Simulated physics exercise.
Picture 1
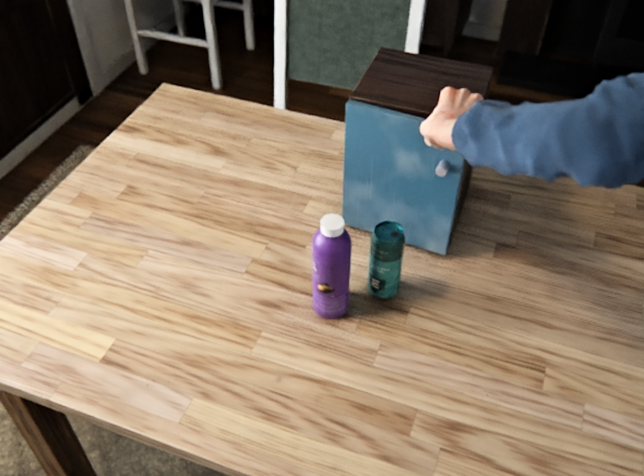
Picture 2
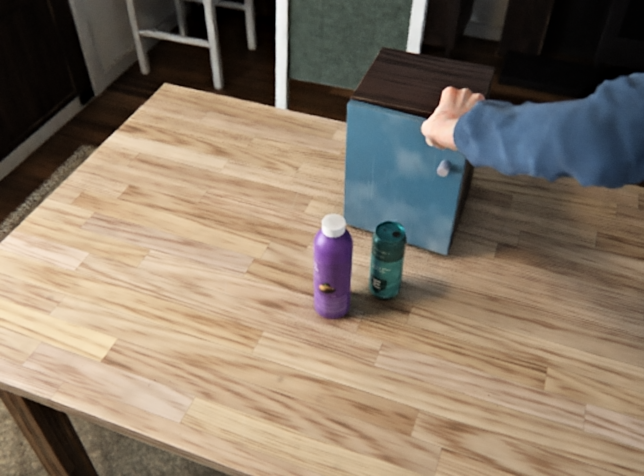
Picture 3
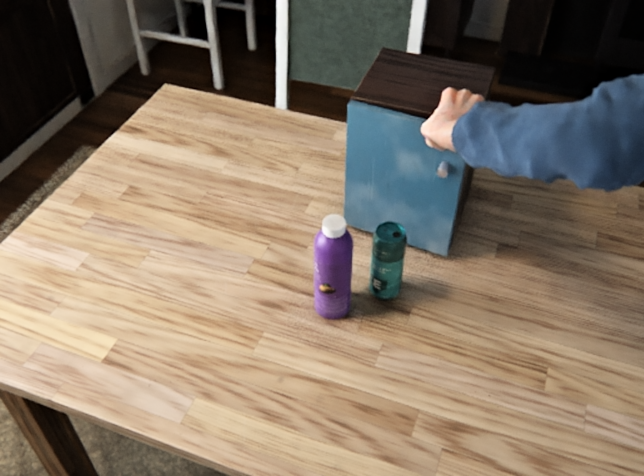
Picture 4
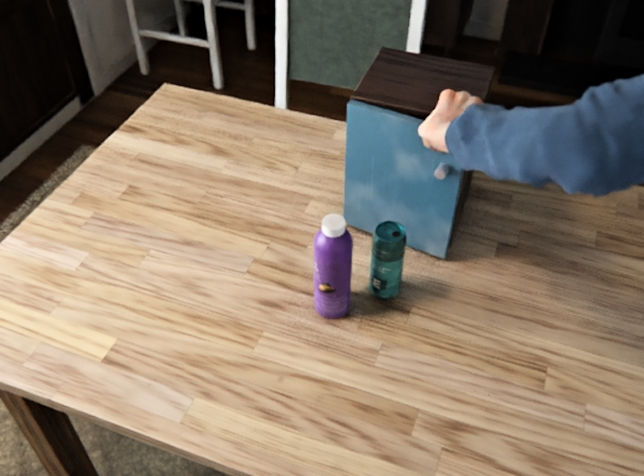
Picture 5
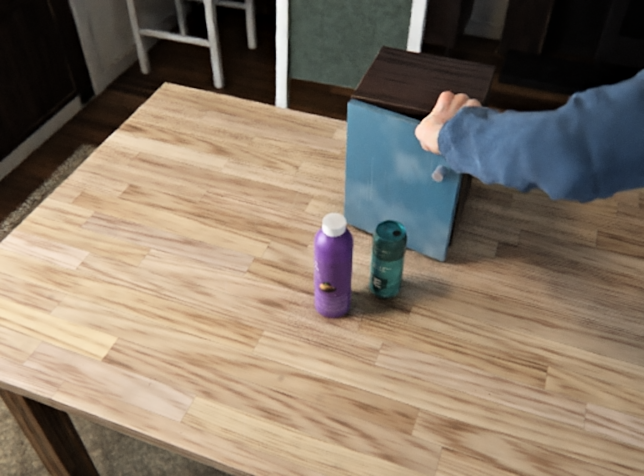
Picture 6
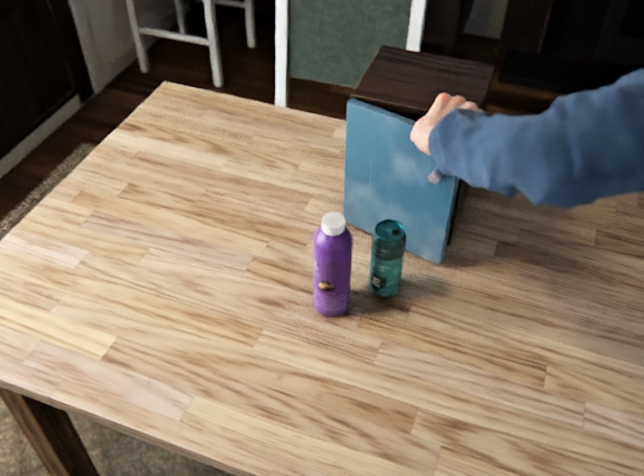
A hand in a blue sleeve pulling a small cupboard's blue door slightly open behind a purple bottle and a turquoise can.
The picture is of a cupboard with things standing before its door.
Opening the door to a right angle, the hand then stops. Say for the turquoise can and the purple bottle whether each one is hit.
As I see it, turquoise can: Hit and moved, purple bottle: Hit and moved.
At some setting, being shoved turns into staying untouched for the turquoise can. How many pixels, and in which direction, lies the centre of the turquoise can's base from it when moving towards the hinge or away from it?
Roughly 28 pixels downward.
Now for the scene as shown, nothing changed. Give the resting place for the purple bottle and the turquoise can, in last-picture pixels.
The purple bottle around (272, 275); the turquoise can around (291, 262).
Then, 1.38 s later than the last frame, door 54° open; turquoise can shifted about its own width near (358, 270); purple bottle shifted a little near (324, 266).
Then, 1.90 s later than the last frame, door 70° open; turquoise can shifted well along near (329, 272); purple bottle shifted about its own width near (294, 271).
Then, 2.26 s later than the last frame, door 80° open; turquoise can shifted well along near (307, 268); purple bottle shifted about its own width near (277, 274).
When it is over, the turquoise can is pushed along, near (291, 262); the purple bottle is pushed along, near (271, 275).
